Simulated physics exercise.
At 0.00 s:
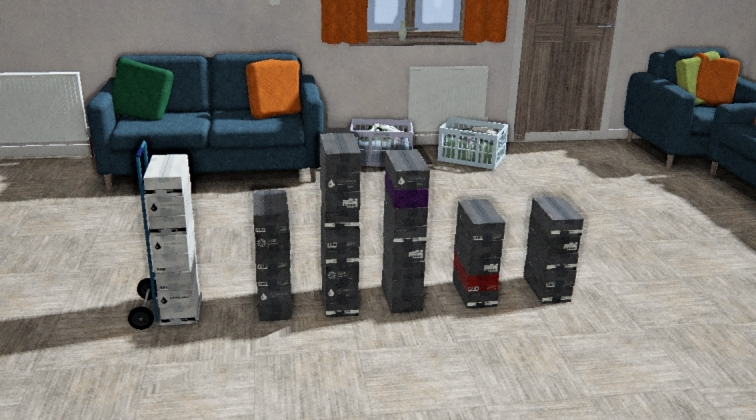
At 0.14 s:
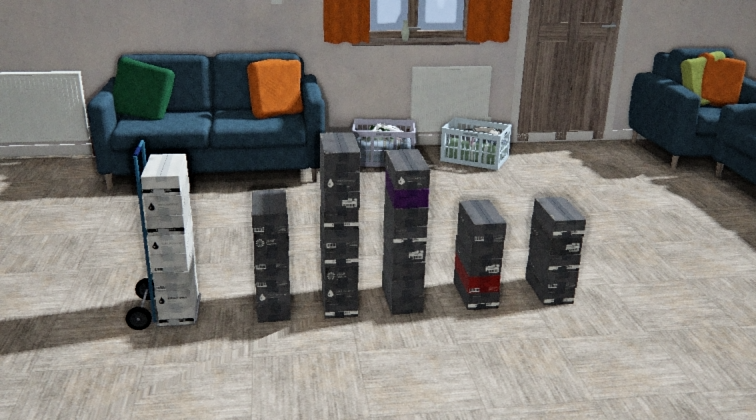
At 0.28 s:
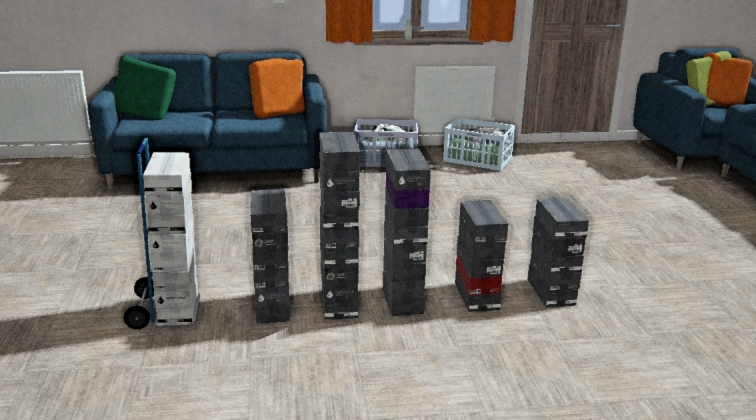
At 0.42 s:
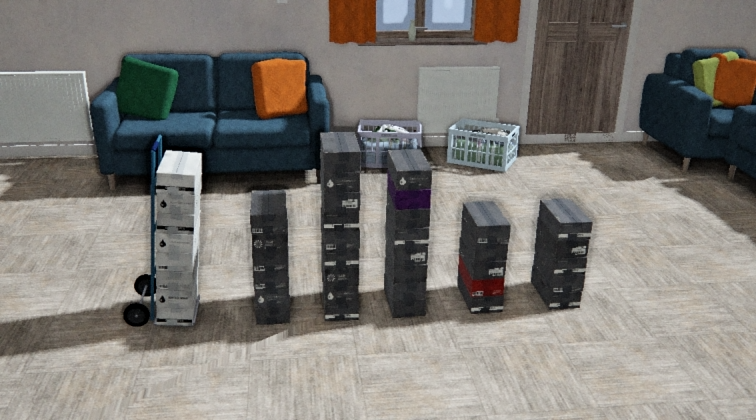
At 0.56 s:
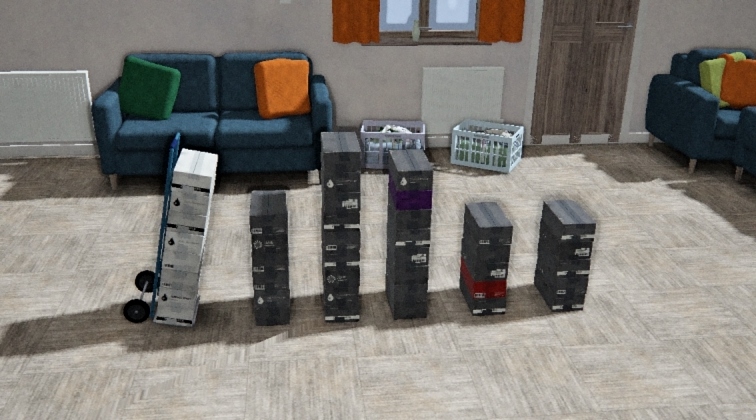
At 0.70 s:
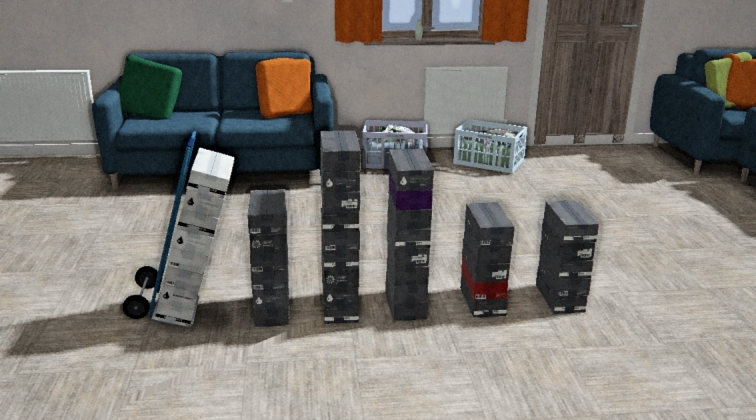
A blue sack truck with a pale stack of boxes stood upright at first, then tilted steadily to the right, toward the row of five dark stacks, which stayed still on the living room floor.
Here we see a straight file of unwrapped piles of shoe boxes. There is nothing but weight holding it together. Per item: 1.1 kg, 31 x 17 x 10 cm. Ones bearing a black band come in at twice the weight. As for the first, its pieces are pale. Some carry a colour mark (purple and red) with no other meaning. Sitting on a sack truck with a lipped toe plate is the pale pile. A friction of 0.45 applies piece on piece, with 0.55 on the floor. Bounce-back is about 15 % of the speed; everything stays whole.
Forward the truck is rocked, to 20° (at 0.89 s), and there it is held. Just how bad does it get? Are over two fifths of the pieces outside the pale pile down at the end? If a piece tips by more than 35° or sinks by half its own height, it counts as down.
Yes.
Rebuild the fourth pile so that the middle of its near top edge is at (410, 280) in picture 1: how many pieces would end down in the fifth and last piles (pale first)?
Fifth 0, last 0.
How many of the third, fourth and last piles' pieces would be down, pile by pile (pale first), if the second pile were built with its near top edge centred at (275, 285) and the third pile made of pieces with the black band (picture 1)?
Counts down - third: 0; fourth: 0; last: 0.
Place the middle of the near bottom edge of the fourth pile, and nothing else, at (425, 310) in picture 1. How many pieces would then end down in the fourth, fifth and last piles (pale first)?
Then, pile by pile: Fourth 7, fifth 5, last 4.
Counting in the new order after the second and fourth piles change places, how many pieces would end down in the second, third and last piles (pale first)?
Second 7, third 7, last 4.
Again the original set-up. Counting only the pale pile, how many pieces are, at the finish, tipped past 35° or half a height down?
Tally of pale pieces: 8.
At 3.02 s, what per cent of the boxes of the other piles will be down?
By then, 90 per cent.
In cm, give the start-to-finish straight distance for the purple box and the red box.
Well, the purple finishes about 120 cm from where it began, while the red finishes about 25 cm from its start.
After 1.44 s, 8 of the pale pile down; none of the 33 other boxes down, 15 disturbed.
After 2.36 s, 8 of the pale pile down; 16 of the 33 other boxes down; purple box 29° from how it stood, 51 mm lower.
After 3.02 s, 8 of the pale pile down; 30 of the 33 other boxes down; red box 34° from how it stood, 6 cm lower; purple box 27° from how it stood, 23 cm lower.
In the end (4.3 s), 8 of the pale pile down; 30 of the 33 other boxes down; purple box 58° from how it stood, 43 cm lower; red box 33° from how it stood, 6 cm lower. That is 91 per cent. From the last view, middles, purple box near (614, 256), red box near (528, 285).
